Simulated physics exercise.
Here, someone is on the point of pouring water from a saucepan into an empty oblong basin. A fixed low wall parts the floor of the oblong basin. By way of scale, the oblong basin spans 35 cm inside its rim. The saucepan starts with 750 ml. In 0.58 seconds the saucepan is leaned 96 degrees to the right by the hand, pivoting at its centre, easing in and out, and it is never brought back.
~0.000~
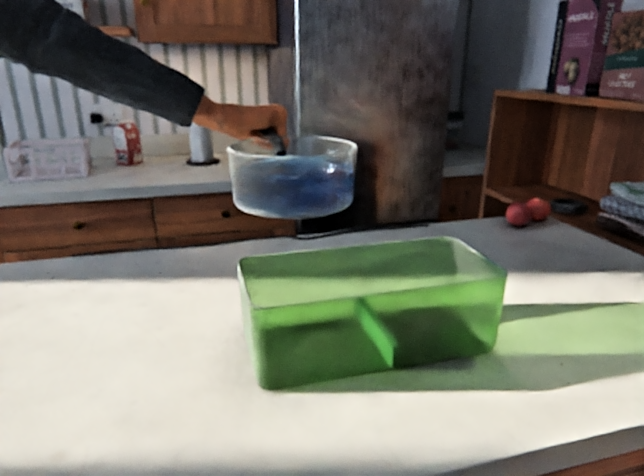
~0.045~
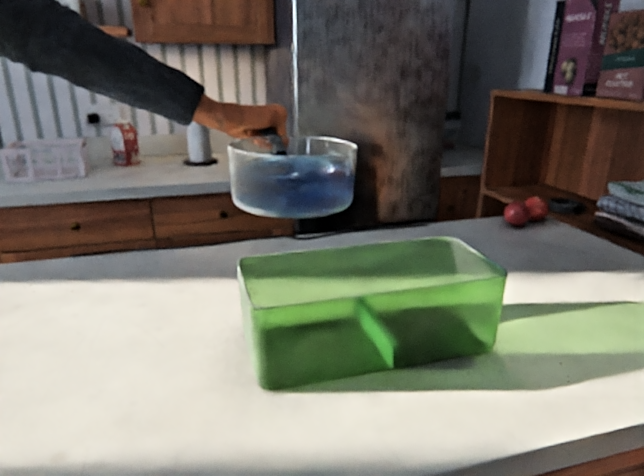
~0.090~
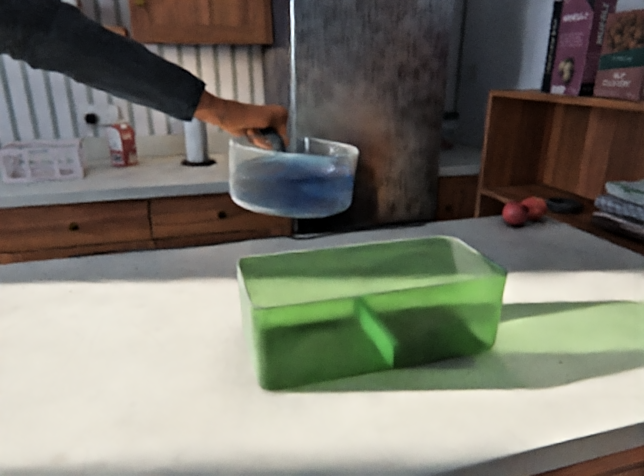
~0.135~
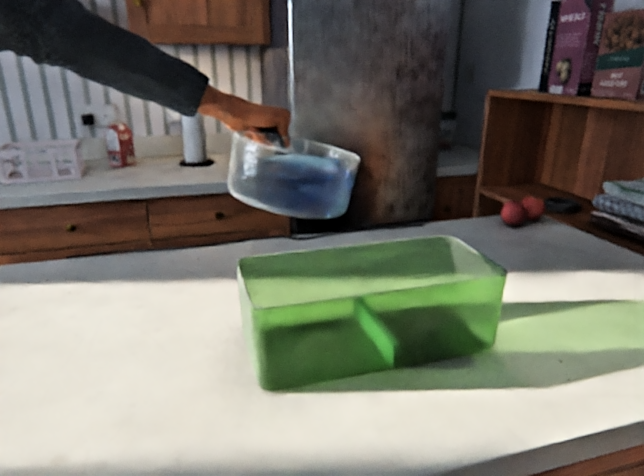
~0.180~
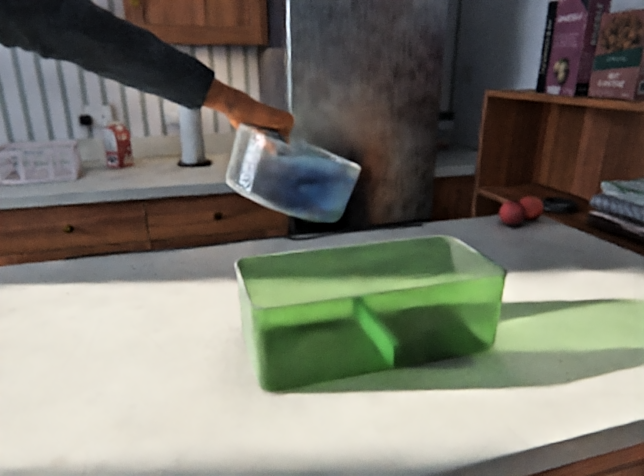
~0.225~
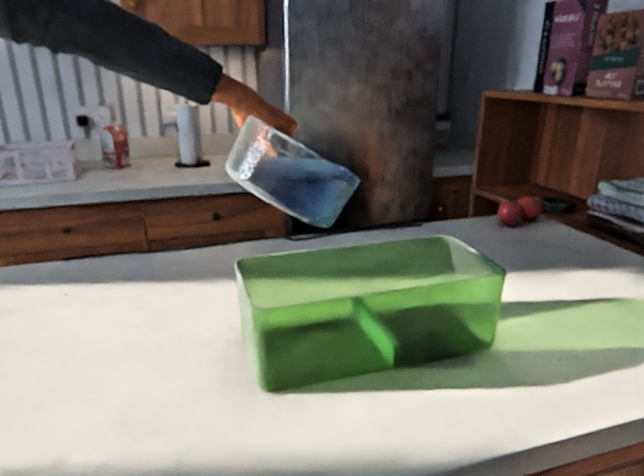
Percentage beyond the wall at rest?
53 per cent.
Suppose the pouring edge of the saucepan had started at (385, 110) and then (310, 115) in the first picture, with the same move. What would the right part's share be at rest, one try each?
Try 1: Approx. 80 %; try 2: Approx. 10 %.
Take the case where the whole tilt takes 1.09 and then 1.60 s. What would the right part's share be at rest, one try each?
About 65 %, then about 70 %.
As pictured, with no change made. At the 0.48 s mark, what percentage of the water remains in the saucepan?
Close to 30 percent of the liquid remains at that time.
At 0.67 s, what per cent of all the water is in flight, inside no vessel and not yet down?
Close to 6 per cent.
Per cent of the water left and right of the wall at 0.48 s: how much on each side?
Left roughly 3 per cent, right roughly 20.
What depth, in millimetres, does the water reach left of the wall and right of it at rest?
Depths: Left near 12 mm, right near 16 mm.
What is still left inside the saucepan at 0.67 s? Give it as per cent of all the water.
Remaining share: Approx. 10 %.
By 0.48 s the tilt is 89° and 30 per cent is still to pour, 3 is left of the wall and 20 right of it.
By 0.67 s the tilt is 96° and 10 per cent is still to pour, 28 is left of the wall and 57 right of it.
By 0.87 s the tilt is 96° and 2 per cent is still to pour, 41 is left of the wall and 53 right of it.
By 1.08 s the tilt is 96° and 1 per cent is still to pour, 46 is left of the wall and 52 right of it.
At rest 47 per cent lies left of the wall, 53 right of it and 1 outside.
